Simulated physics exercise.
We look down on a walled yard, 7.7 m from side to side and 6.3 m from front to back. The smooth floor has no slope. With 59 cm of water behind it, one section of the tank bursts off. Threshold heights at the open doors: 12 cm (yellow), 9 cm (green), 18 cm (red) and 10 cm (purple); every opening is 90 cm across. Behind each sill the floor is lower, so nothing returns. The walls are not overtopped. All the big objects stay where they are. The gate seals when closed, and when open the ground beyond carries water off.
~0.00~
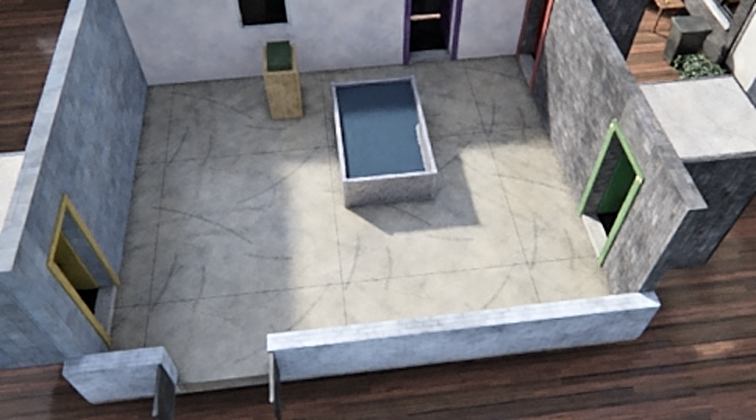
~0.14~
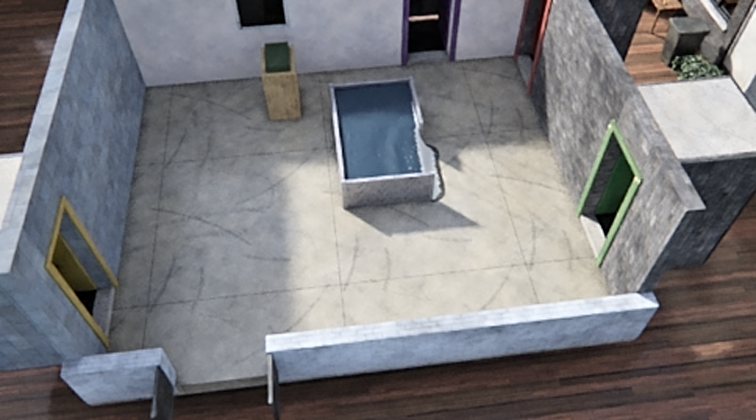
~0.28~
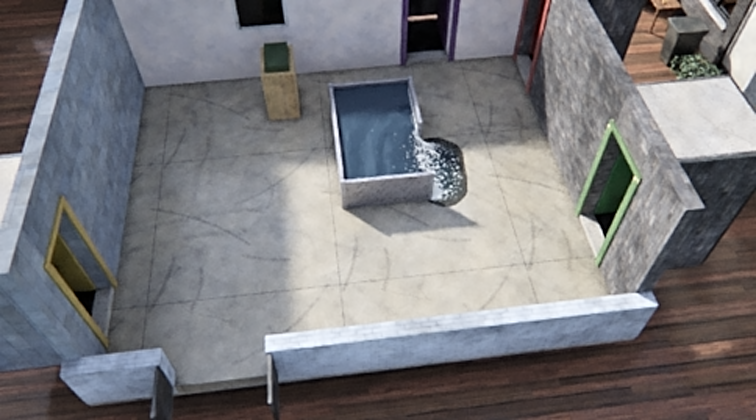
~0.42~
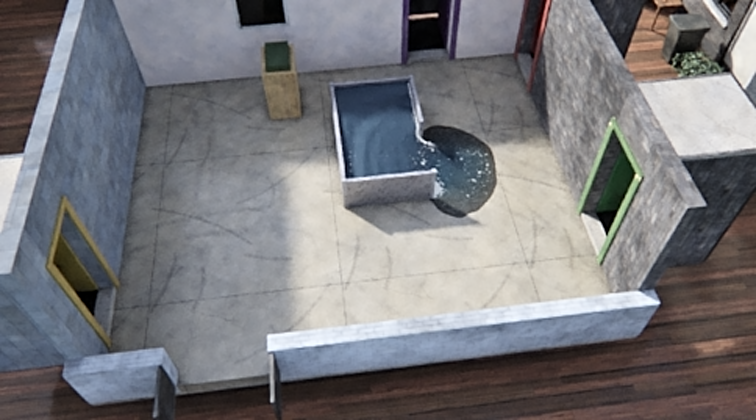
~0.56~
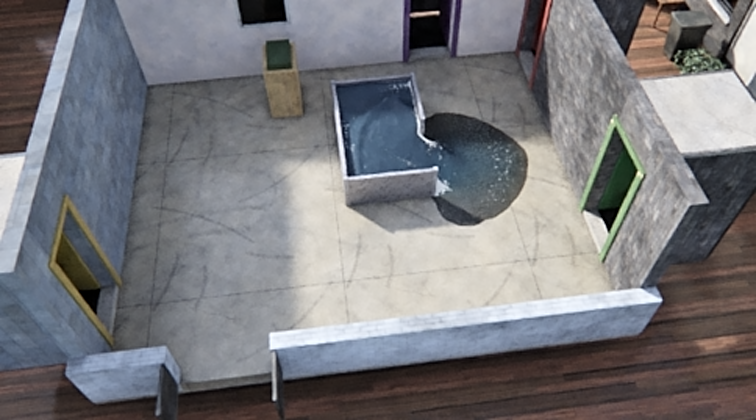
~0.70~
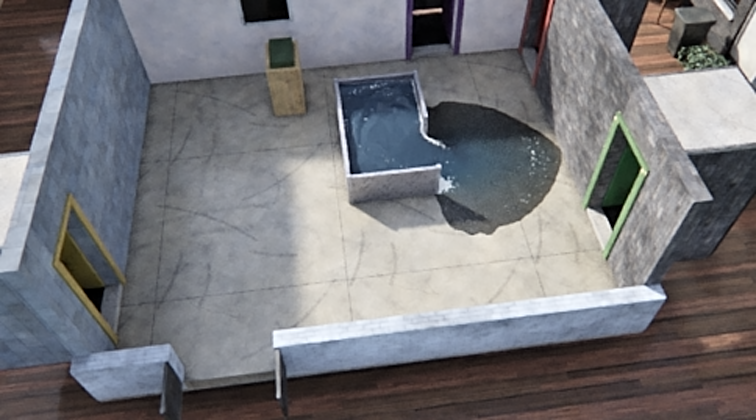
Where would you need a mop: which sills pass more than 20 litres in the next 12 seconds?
Within that time: At the yellow door it keeps below the limit; at the green door it goes over the limit; at the red door it stays under the limit; at the purple door it keeps below the limit.
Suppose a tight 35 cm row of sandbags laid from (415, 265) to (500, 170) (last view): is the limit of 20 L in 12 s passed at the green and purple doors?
Then: Green under, purple under.
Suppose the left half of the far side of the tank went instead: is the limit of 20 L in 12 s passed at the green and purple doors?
Then: Green under, purple under.
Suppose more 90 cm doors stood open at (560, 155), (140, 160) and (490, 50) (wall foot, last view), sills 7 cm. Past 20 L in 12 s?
In turn: Past it, under, over.
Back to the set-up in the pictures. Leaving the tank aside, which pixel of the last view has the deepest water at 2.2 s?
At about (620, 311).
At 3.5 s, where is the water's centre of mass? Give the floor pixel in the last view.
Around (467, 161).
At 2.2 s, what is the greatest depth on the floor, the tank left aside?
About 34 cm.
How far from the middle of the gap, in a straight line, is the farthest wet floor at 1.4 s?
Some 3.0 m out.
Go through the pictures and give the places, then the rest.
Still water, 59 cm deep, in the tank at (381, 129), in the first picture.
Water pours out at (424, 166) and has run 0.6 m, to a hidden place; typically 5 cm deep outside, 59 cm at the tank's back, in the second picture.
The front is at (453, 147), 0.9 m from the gap at (423, 166); 0.8 m2 of floor is under water; 59 cm left at the back of the tank, in the third picture.
The front is at (485, 150), 1.3 m from the gap at (424, 165); 1.9 m2 of floor is under water; 57 cm left at the back of the tank, in the fourth picture.
Water pours out at (426, 163) and has run 1.8 m, to (521, 153); typically 6 cm deep outside, 52 cm at the tank's back, in the fifth picture.
Water pours out at (429, 160) and has run 2.4 m, to (554, 150); typically 4 cm deep outside, 50 cm at the tank's back, in the sixth picture.
After 1.4 s water covers 15 % of the floor and is deepest (30 cm) near (559, 162); yellow door not reached, green door 9 cm at the sill, 0 L in, red door not reached, purple door not reached.
After 2.2 s water covers 20 % of the floor and is deepest (34 cm) near (620, 311); yellow door not reached, green door 17 cm at the sill, 17 L in, red door 8 cm at the sill, 0 L in, purple door not reached.
After 3.5 s water covers 30 % of the floor and is deepest (24 cm) near (604, 302); yellow door not reached, green door 13 cm at the sill, 42 L in, red door 12 cm at the sill, 0 L in, purple door 9 cm at the sill, 0 L in.
After 7.0 s water covers 75 % of the floor and is deepest (12 cm) near (310, 75); yellow door 5 cm at the sill, 0 L in, green door 10 cm at the sill, 55 L in, red door 9 cm at the sill, 0 L in, purple door 6 cm at the sill, 0 L in.
After 12.0 s water covers 95 % of the floor and is deepest (6 cm) near (126, 270); yellow door 4 cm at the sill, 0 L in, green door 6 cm at the sill, 57 L in, red door 5 cm at the sill, 0 L in, purple door 4 cm at the sill, 0 L in.
